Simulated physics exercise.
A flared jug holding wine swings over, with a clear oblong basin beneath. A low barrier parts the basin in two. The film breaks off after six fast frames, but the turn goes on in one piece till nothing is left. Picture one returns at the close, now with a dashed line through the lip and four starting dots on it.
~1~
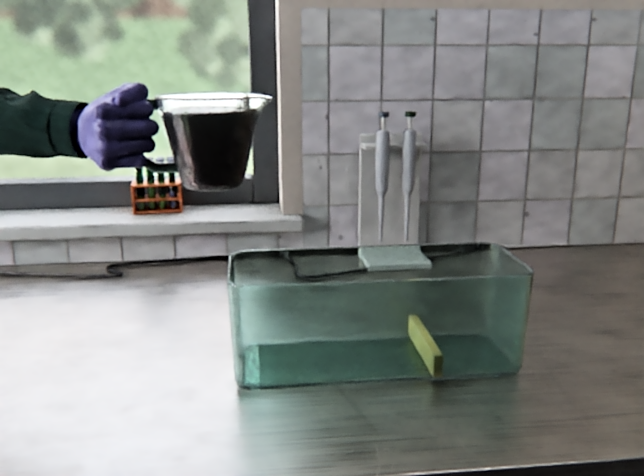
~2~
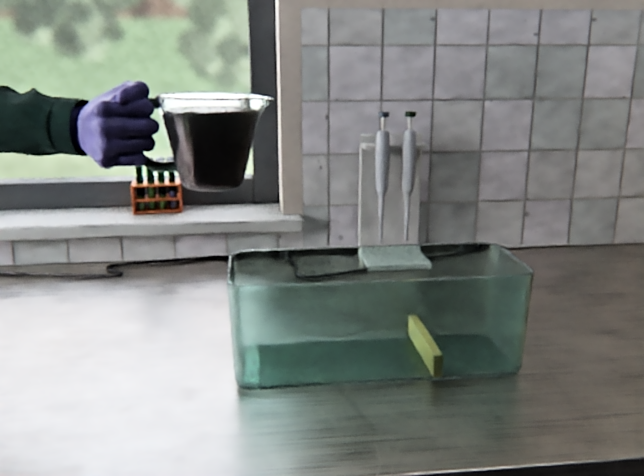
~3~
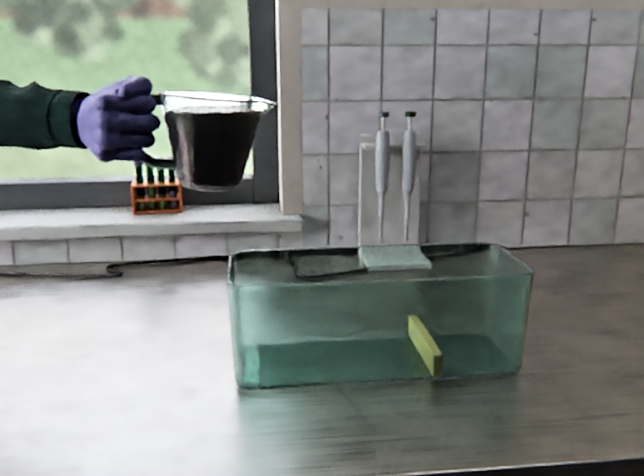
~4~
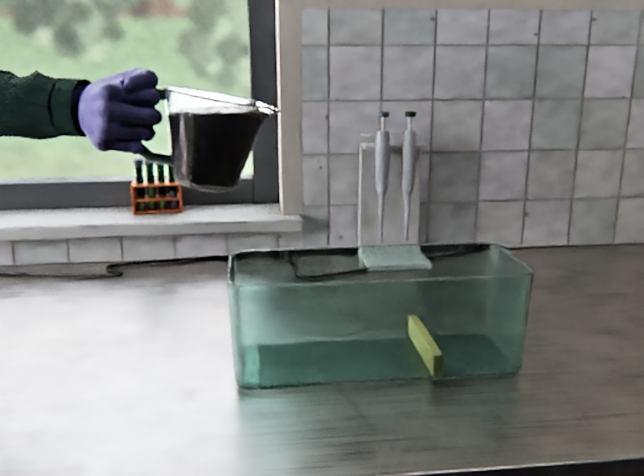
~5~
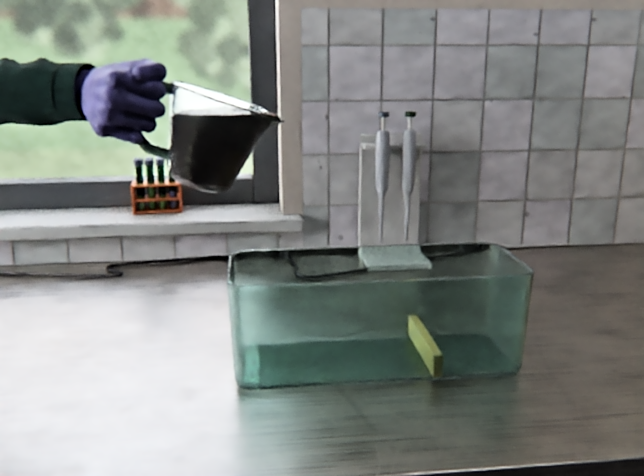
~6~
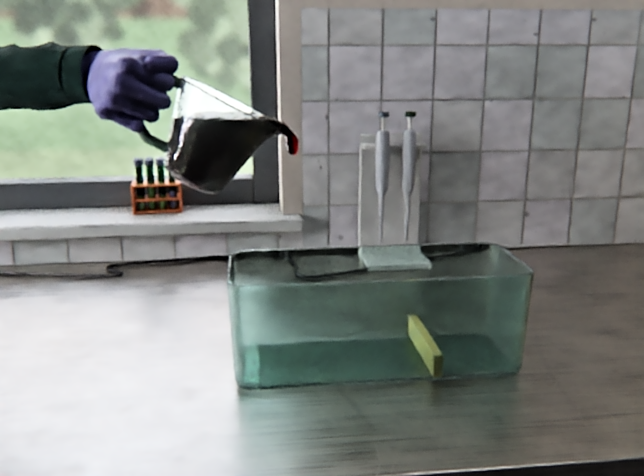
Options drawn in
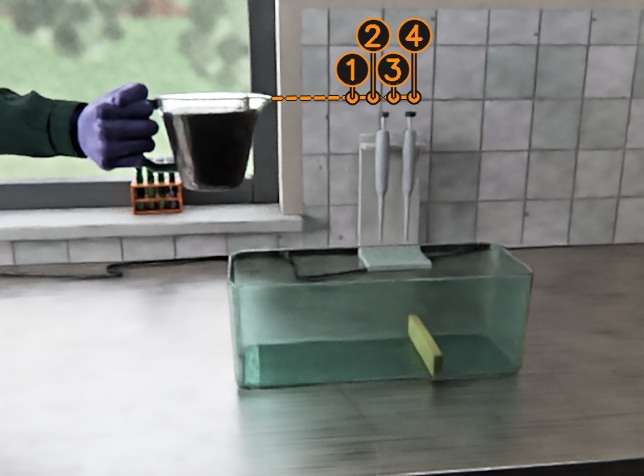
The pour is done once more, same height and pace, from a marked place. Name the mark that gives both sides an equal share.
Take 2.
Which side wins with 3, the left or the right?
More ends on the right.
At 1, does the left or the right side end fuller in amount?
The left one.
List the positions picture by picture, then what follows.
Upright, lip at (273, 98); basin from (235, 387) to (520, 371); top of the wall at (425, 333); nothing has left yet.
Upright, lip at (274, 99); nothing has left yet.
Tipped about 5°, lip at (276, 104); nothing has left yet.
Tipped about 11°, lip at (279, 111); nothing has left yet.
Tipped about 19°, lip at (283, 120); nothing has left yet.
Tipped about 28°, lip at (285, 132); wine is over the lip, down to (292, 151).
On the marked copy, 1 at (352, 97); 2 at (373, 97); 3 at (393, 97); 4 at (414, 97).
For place 1, about 80 % ends left of the wall and 19 % right of it.
For place 2, about 46 % ends left of the wall and 53 % right of it.
For place 3, about 27 % ends left of the wall and 72 % right of it.
For place 4, about 23 % ends left of the wall and 77 % right of it.
